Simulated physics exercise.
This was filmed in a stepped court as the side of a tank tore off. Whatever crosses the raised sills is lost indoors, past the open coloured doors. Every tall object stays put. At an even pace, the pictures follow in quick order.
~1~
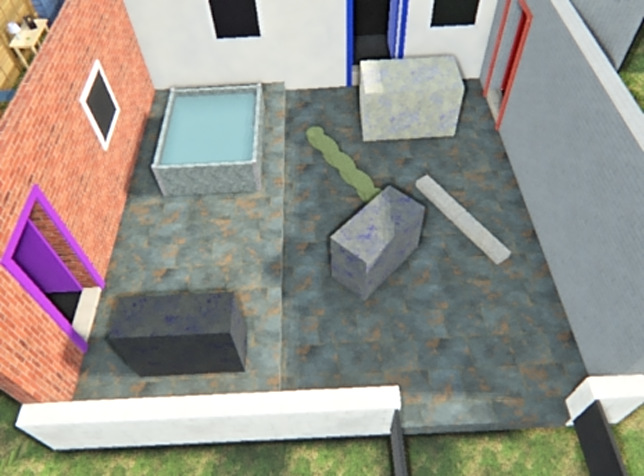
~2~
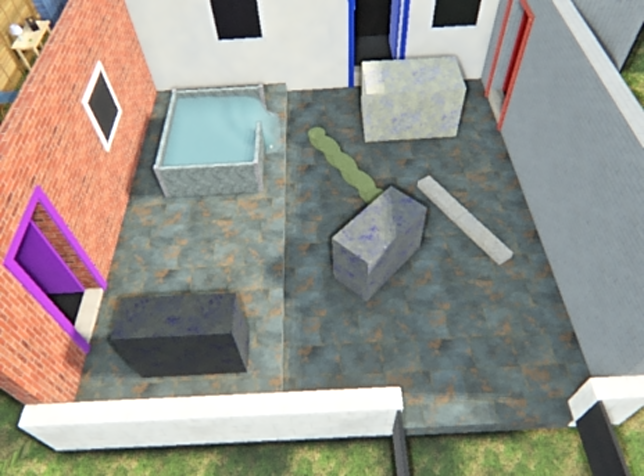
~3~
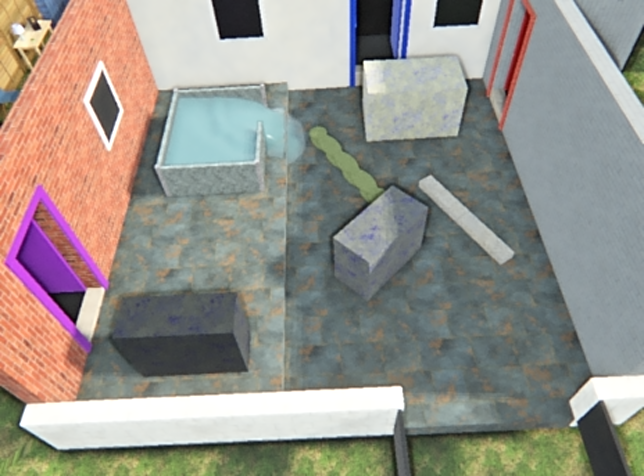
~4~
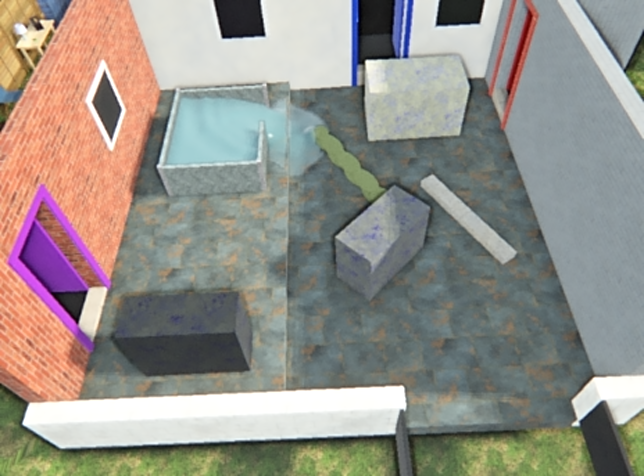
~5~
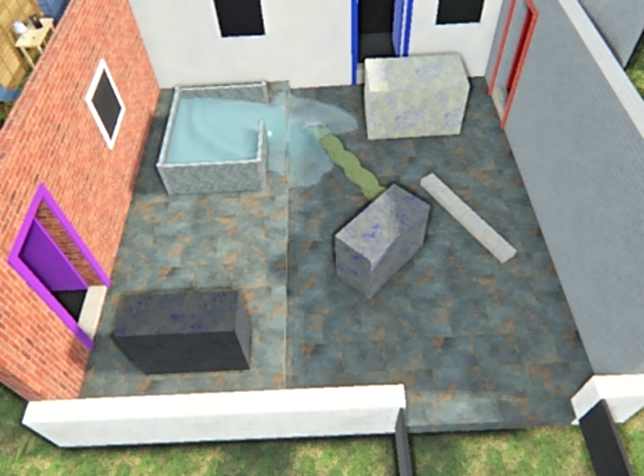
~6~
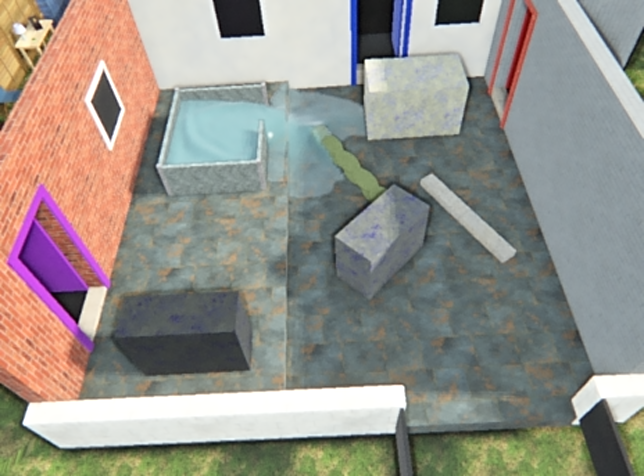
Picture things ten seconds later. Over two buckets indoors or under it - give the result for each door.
The blue door does not pass two buckets; the purple door does not pass two buckets; the red door does not pass two buckets.
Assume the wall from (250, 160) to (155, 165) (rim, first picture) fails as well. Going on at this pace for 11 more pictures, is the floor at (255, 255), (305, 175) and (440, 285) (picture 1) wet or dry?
So that's waterlogged for the first, left bare for the second and left bare for the third.
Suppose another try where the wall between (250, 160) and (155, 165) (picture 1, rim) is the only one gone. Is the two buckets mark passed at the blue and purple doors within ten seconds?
So the blue door stays beneath it, and the purple door gets past the limit.
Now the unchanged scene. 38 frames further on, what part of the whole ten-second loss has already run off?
I get 5 percent.
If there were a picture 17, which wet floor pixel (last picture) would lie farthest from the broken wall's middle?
I would point to (482, 80).
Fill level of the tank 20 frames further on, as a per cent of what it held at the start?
My figure is about 38 in a hundred.
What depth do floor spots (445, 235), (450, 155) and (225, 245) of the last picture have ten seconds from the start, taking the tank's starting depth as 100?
Around 8, 4 and 0 percent, in that order.
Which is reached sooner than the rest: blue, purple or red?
The one in blue.
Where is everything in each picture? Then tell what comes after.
In the first frame, still water in the water tank at (211, 127).
In the second frame, the front is at (269, 151), out from the gap at (262, 126).
In the third frame, water pours out at (263, 125) and has run to (298, 155).
In the fourth frame, water pours out at (265, 126) and has run to (324, 129).
In the fifth frame, water pours out at (265, 124) and has run to (351, 120).
In the sixth frame, the front is at (362, 110), out from the gap at (264, 124).
A moment on, water covers 15 % of the floor; the blue door wet at the sill, nothing in, the purple door not reached, the red door not reached.
Next, water covers 25 % of the floor; the blue door wet at the sill, nothing in, the purple door not reached, the red door not reached.
Then, water covers 35 % of the floor; the blue door wet at the sill, nothing in, the purple door not reached, the red door under two buckets in.
Later, water covers 55 % of the floor; the blue door wet at the sill, nothing in, the purple door not reached, the red door under two buckets in.
In the end, water covers 60 % of the floor; the blue door wet at the sill, nothing in, the purple door not reached, the red door under two buckets in.
